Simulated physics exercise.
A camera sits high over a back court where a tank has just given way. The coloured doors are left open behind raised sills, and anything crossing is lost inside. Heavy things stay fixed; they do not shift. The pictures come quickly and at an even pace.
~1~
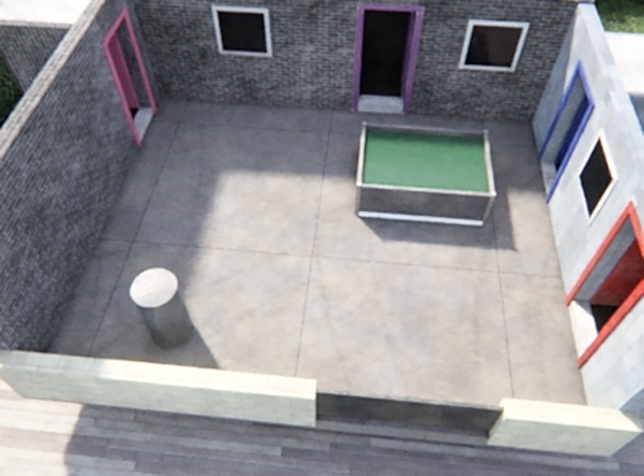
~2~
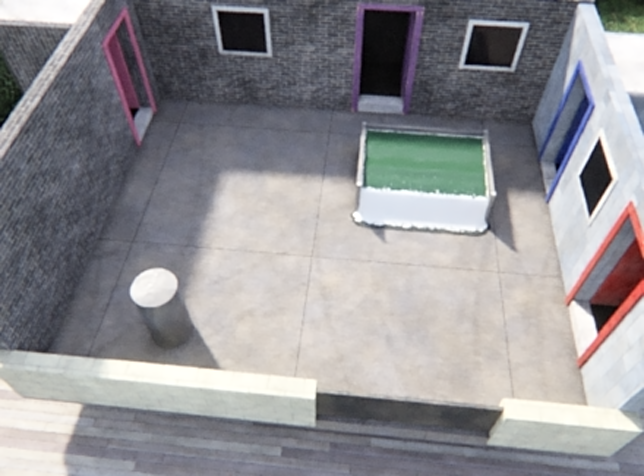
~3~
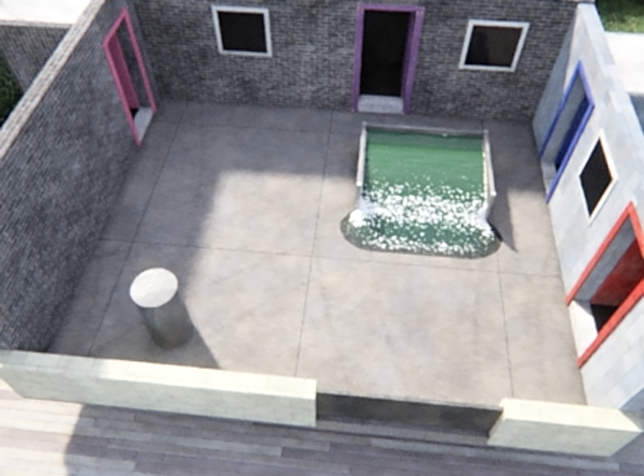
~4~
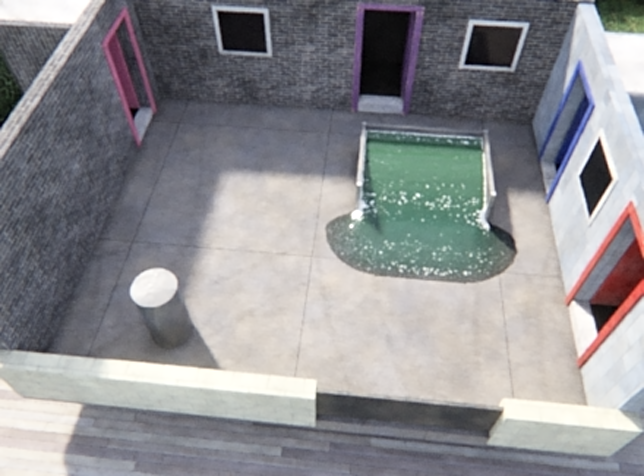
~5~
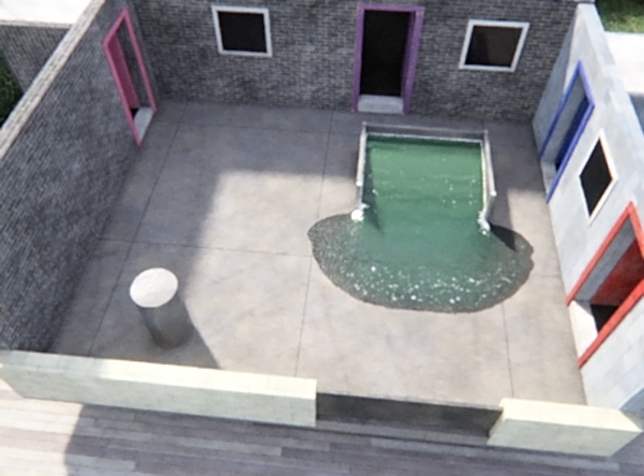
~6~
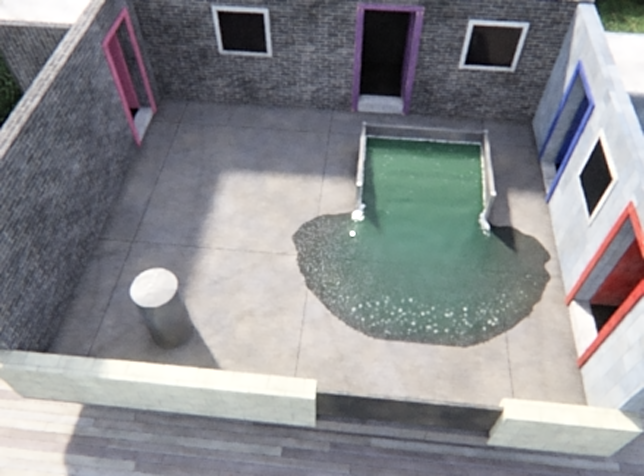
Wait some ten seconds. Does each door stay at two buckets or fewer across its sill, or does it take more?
In the end I expect the red door to let through an acceptable amount; I expect the pink door to let through an acceptable amount; I expect the purple door to let through an acceptable amount; I expect the blue door to let through an acceptable amount.
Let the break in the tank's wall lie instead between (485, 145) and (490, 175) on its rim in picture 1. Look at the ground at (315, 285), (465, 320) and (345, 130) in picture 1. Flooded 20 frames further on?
Sequence: Spared / wetted / spared.
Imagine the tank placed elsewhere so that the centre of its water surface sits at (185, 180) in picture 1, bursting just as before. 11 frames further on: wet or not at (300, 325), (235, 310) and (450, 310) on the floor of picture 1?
In that order: Reached by the flood, reached by the flood, not reached.
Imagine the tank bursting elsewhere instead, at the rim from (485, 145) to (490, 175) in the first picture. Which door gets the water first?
I'd go with the blue one.
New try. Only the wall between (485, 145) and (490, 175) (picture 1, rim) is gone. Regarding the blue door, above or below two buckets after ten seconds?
As I see it, the blue door surpasses the limit.
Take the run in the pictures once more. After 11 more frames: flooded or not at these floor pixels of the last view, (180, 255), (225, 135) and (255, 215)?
In that order the points end up high and dry, high and dry and high and dry.
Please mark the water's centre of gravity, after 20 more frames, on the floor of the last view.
I would point to (396, 320).
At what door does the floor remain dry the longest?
My answer: The purple one.
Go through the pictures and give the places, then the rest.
The first picture shows the water tank at (424, 161) is whole and still.
In the second picture, the front is at (484, 228), out from the gap at (421, 207).
In the third picture, the front is at (496, 240), out from the gap at (421, 209).
In the fourth picture, water pours out at (421, 210) and has run to (506, 261).
In the fifth picture, the front is at (513, 287), out from the gap at (421, 210).
In the sixth picture, water pours out at (421, 210) and has run to (376, 332).
A moment on, water covers 30 % of the floor; the red door wet at the sill, nothing in, the pink door not reached, the purple door not reached, the blue door not reached.
Next, water covers 35 % of the floor; the red door wet at the sill, nothing in, the pink door not reached, the purple door not reached, the blue door not reached.
Then, water covers 40 % of the floor; the red door wet at the sill, nothing in, the pink door not reached, the purple door not reached, the blue door not reached.
Later, water covers 70 % of the floor; the red door wet at the sill, nothing in, the pink door not reached, the purple door not reached, the blue door wet at the sill, nothing in.
In the end, water covers 90 % of the floor; the red door wet at the sill, nothing in, the pink door wet at the sill, nothing in, the purple door wet at the sill, nothing in, the blue door wet at the sill, nothing in.
